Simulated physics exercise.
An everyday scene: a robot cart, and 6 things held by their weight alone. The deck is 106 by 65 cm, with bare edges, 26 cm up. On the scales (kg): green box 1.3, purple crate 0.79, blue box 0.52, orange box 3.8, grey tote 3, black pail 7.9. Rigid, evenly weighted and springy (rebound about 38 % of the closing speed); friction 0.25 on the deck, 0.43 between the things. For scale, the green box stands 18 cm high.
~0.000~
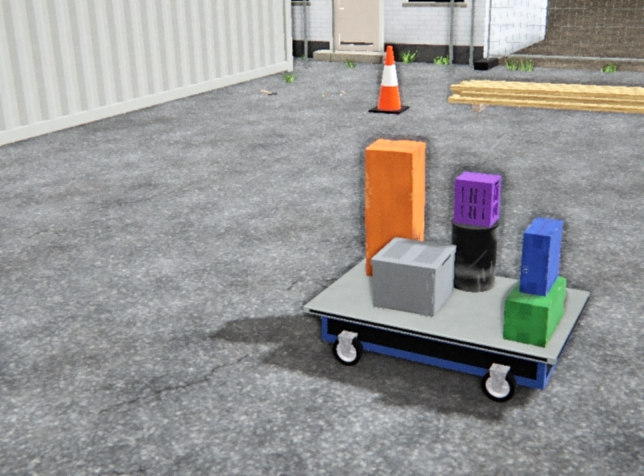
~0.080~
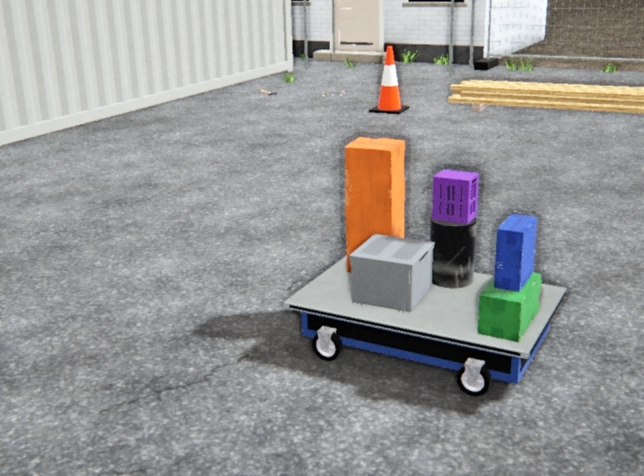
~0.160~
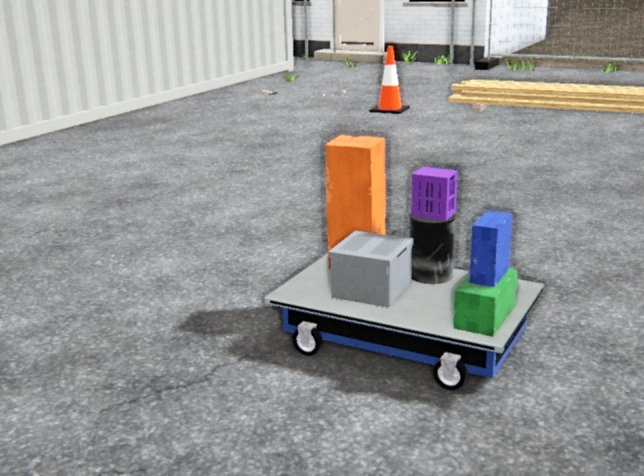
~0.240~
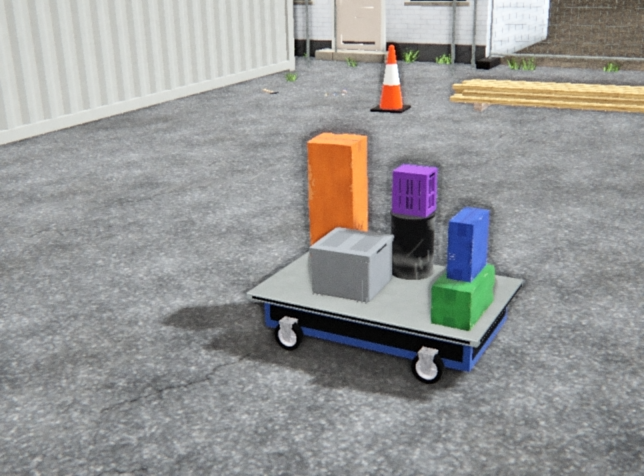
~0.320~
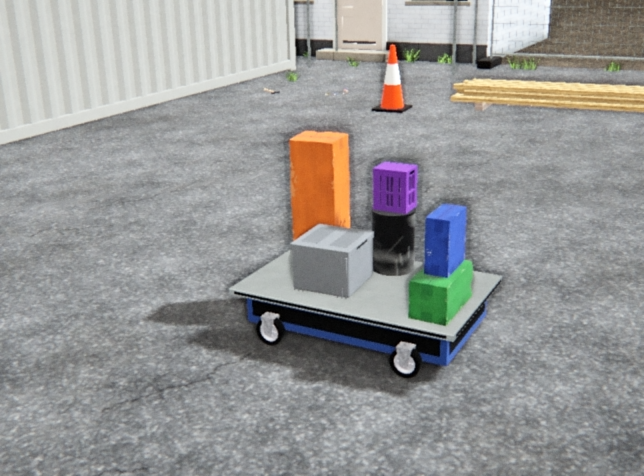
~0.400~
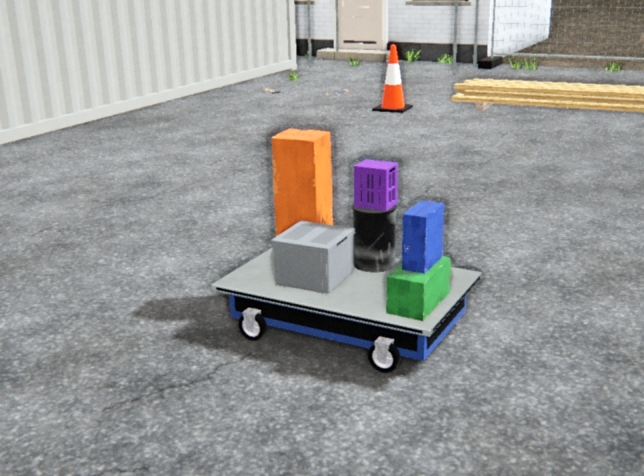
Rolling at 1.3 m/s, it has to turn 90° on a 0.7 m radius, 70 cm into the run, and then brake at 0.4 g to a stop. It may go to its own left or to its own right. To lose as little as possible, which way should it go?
Less is lost turning right.
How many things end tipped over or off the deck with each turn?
Turning left 4, turning right 2.
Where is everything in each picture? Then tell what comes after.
The first picture shows cart 0 cm along; green box (536, 308); purple crate (477, 199).
The second picture shows cart 10 cm along; grey tote (392, 272); black pail (452, 250).
The third picture shows cart 21 cm along; blue box (491, 248); orange box (356, 204).
The fourth picture shows cart 31 cm along; grey tote (352, 264); black pail (412, 243).
The fifth picture shows cart 42 cm along; blue box (445, 240); orange box (321, 198).
The sixth picture shows cart 52 cm along; green box (420, 285); purple crate (376, 185).
Turning left. By 1.00 s, cart 130 cm along, turned 37°; purple crate and orange box now off the deck; grey tote 19 cm from its spot; black pail 14 cm from its spot.
By 1.40 s, cart 182 cm along, turned 79°; grey tote and black pail now off the deck.
By 1.80 s, cart 227 cm along, turned 90°; green box 2 cm from its spot near (110, 319); blue box 2 cm from its spot.
When it is over (2.5 s), off the deck, purple crate, orange box, grey tote and black pail; not toppled but over 10 cm from the start, green box and blue box. End places, in pixels of the last picture, green box near (85, 333), purple crate near (73, 247).
Turning right instead, orange box and grey tote tipped over or off the deck, 2 of 6 in all.
